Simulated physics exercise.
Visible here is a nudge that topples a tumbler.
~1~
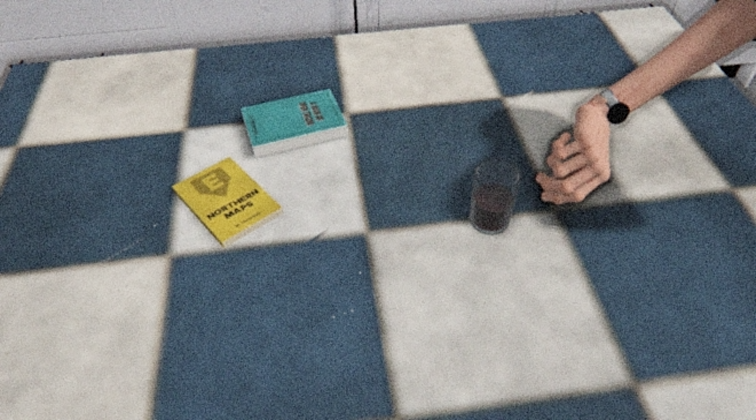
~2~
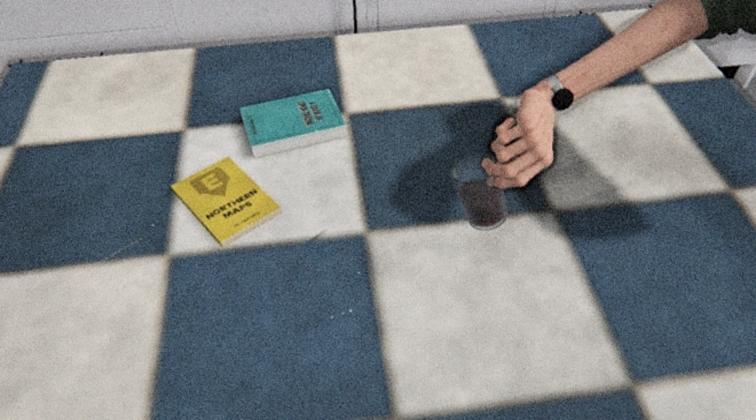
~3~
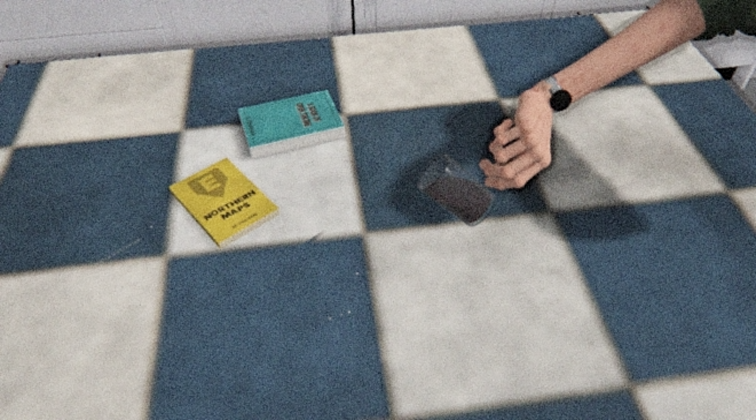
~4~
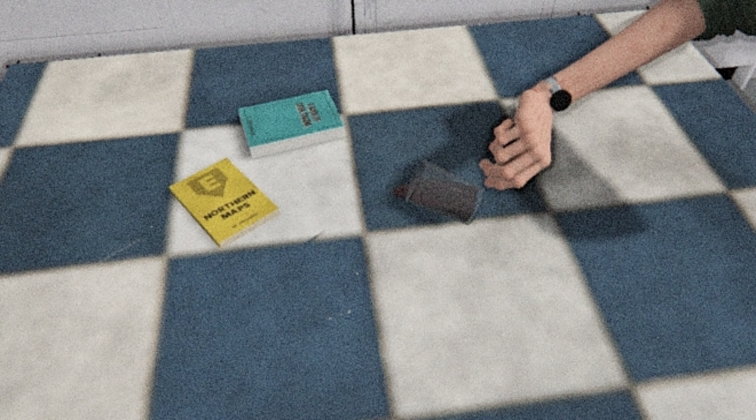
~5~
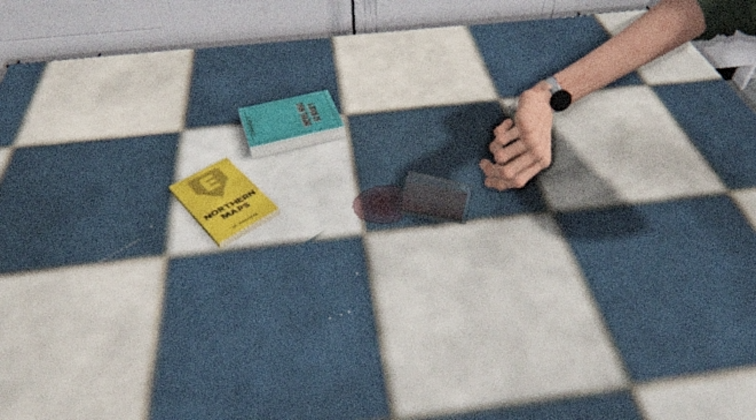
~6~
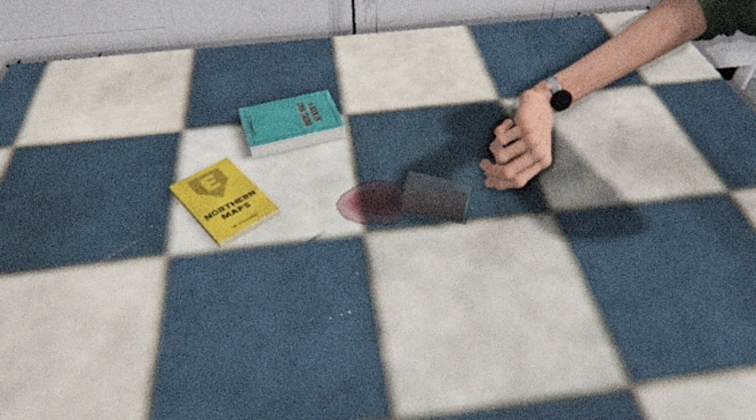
A bare forearm with a dark watch reaches in from the upper right over a blue and off-white checked tabletop, seen from above at an angle by a still camera. A yellow book titled Northern Maps and a thicker teal book lie left of a clear tumbler of dark liquid. The hand moves left and pushes the tumbler, which topples leftward onto its side, and a reddish puddle spreads from its mouth.
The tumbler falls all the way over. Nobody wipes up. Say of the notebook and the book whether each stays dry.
The spill leaves the notebook wet and the book wet.
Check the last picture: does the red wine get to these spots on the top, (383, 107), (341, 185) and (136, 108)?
First clear of it, second wet, third not reached.
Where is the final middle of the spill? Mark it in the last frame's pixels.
Around (293, 182).
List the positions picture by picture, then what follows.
In the first frame, it stands upright; tumbler (494, 196) about half full; notebook (226, 197); book (293, 117).
In the second frame, the hand pushes it; tumbler about half full, surface at (481, 193).
In the third frame, it is falling; tumbler (456, 190) tipped 50°; book (291, 118).
In the fourth frame, it is falling; tumbler (443, 193) tipped 70°; notebook (223, 197).
In the fifth frame, it is down; tumbler (435, 198) tipped 85°; a puddle starts at (382, 204).
In the sixth frame, it is down; tumbler (435, 198) tipped 85°; a puddle starts at (377, 203); notebook (224, 197); book (291, 117).
Soon after, the puddle covers about as much as a plate; the notebook is wet; the book is wet.
In the end, the puddle covers about as much as a plate; the notebook is wet; the book is wet.
